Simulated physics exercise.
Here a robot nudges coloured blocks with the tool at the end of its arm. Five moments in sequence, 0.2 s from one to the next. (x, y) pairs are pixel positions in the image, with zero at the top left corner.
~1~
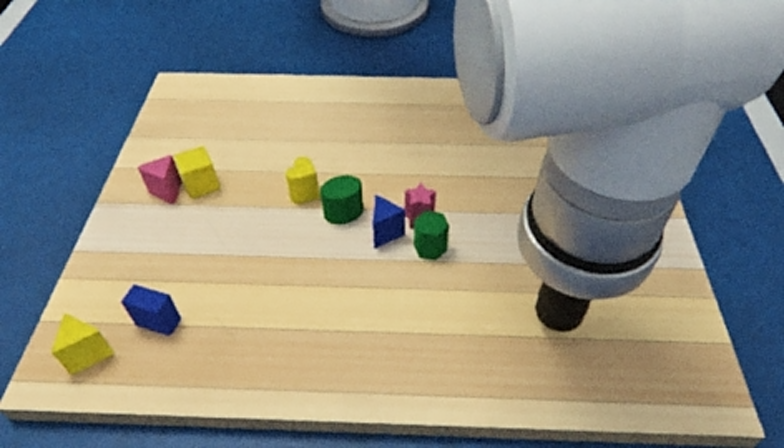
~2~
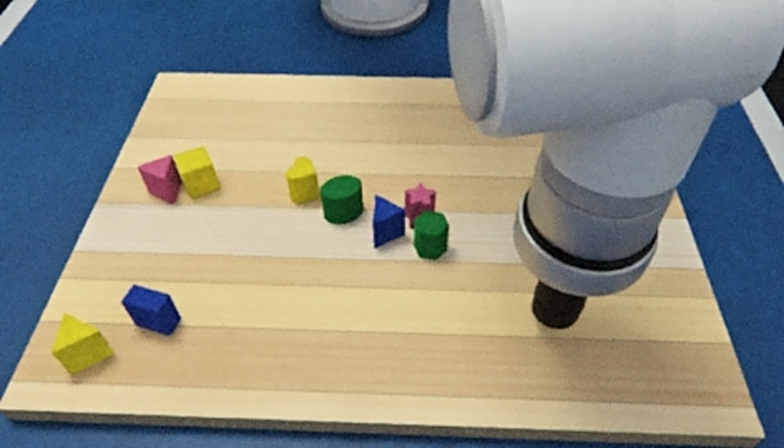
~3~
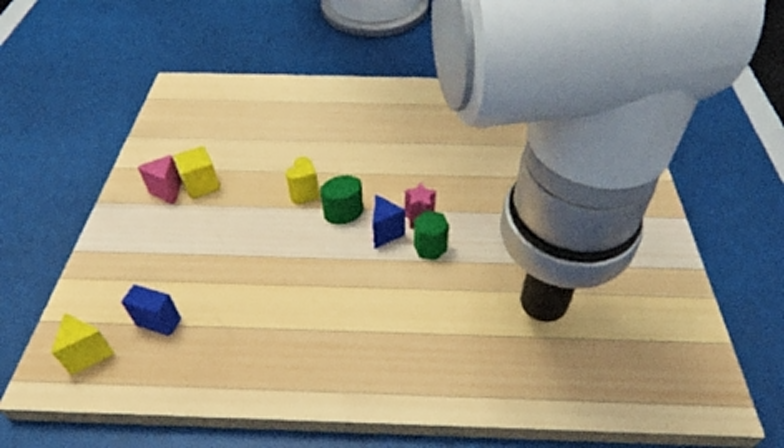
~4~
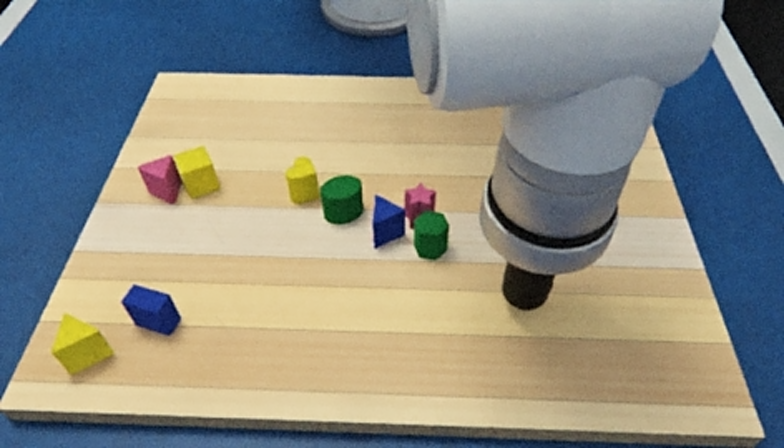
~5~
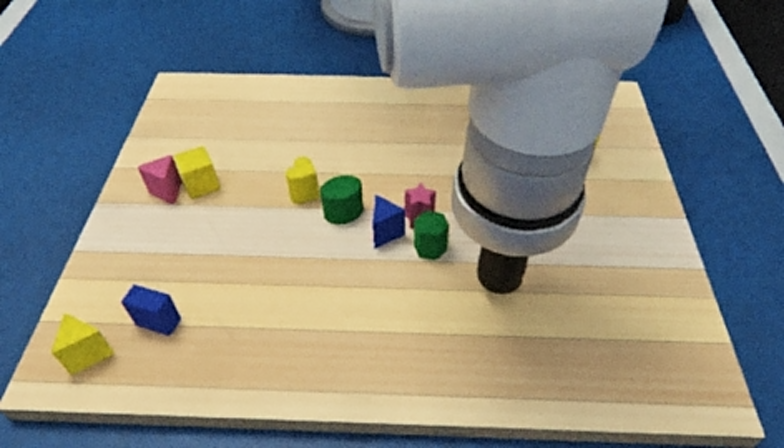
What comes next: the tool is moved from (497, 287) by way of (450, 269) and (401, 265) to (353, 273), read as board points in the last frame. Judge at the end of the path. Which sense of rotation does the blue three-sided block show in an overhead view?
The turn is anti-clockwise.
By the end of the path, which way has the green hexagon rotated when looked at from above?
Twists clockwise.
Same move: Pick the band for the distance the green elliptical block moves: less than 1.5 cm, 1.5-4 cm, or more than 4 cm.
Once the path ends, it will sit under 1.5 cm from where it is now.
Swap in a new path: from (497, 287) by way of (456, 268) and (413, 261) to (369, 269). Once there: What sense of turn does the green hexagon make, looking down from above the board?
Answer: With the clock.
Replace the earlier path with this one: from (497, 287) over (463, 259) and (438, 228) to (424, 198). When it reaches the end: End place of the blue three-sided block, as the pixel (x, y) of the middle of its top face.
Located at (362, 208).
On the path given first. One third of the way, tool at (450, 258); green hexagon at (429, 219).
Two thirds of the way, tool at (401, 254); blue three-sided block at (380, 206), turned 20° anticlockwise; pink star block at (420, 190), turned 10° clockwise; green hexagon at (412, 210), turned 50° clockwise.
At the end, tool at (352, 262); green elliptical block in place; blue three-sided block at (380, 206), turned 20° anticlockwise; pink star block at (420, 190), turned 10° clockwise; green hexagon at (412, 210), turned 50° clockwise.
